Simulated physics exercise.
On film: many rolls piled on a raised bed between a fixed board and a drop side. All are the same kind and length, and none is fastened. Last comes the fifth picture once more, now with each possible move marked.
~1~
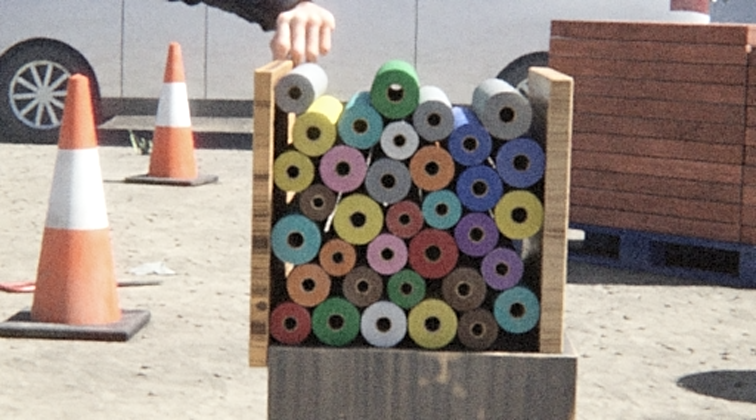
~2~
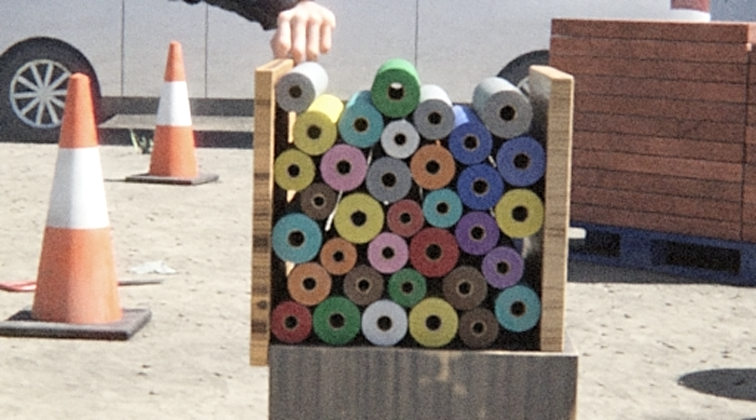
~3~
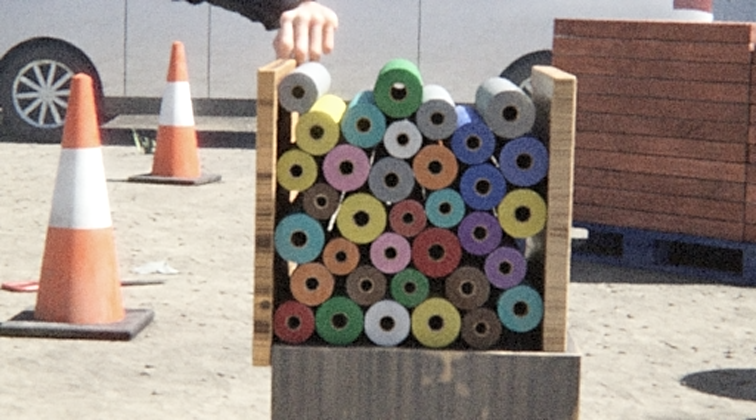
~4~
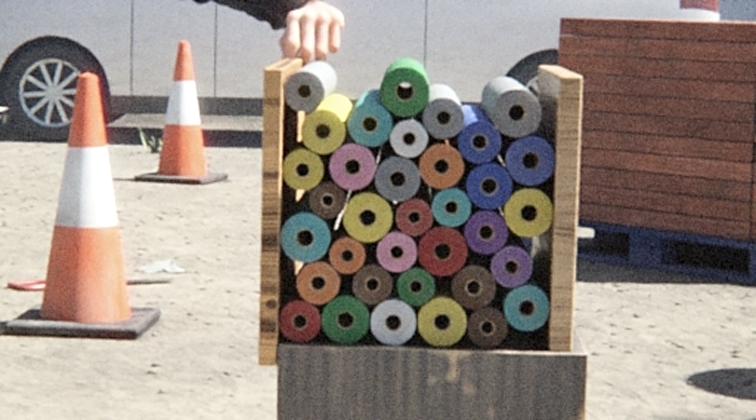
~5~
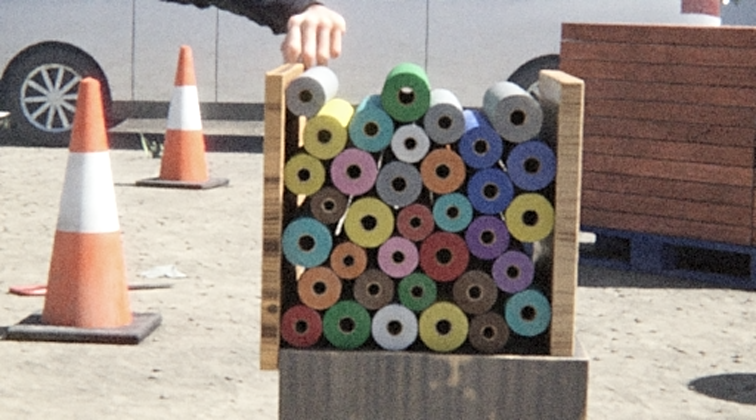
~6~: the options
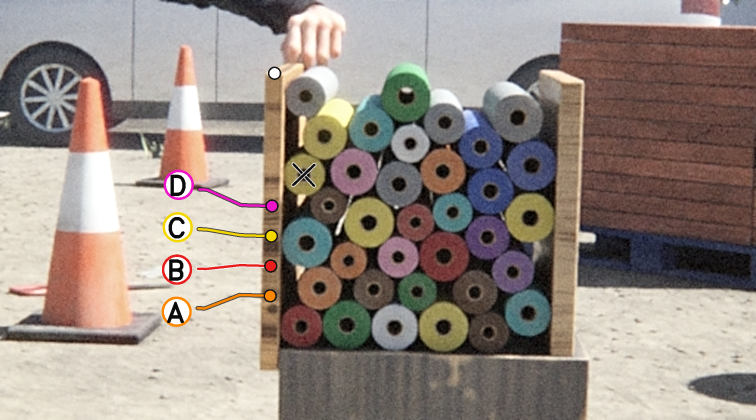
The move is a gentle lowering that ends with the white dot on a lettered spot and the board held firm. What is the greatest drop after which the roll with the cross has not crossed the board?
At most to D.
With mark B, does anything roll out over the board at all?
Yes.
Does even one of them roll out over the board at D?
At D: Yes.
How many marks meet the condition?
The number is one.
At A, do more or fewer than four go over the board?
More than four.
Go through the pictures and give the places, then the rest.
In the first picture, an orange roll (309, 285); a purple roll (502, 269); a purple roll (477, 234).
In the second picture, a purple roll (477, 233); a brown roll (319, 201).
In the third picture, an orange roll (435, 167); a turquoise roll (364, 125).
In the fourth picture, side board (283, 198); a red roll (300, 322).
In the fifth picture, an orange roll (320, 288); a purple roll (513, 272); a purple roll (487, 237).
On the copy, A at (270, 296); B at (271, 266); C at (271, 236); D at (272, 206); the cross at (304, 175); the white dot at (274, 73).
On D. First, top of the board (284, 136).
Then, top of the board (282, 205).
Finally, top of the board (282, 205), one out over the board, the crossed one still inside.
By contrast, A lets the crossed one out; B lets the crossed one out; C lets the crossed one out.
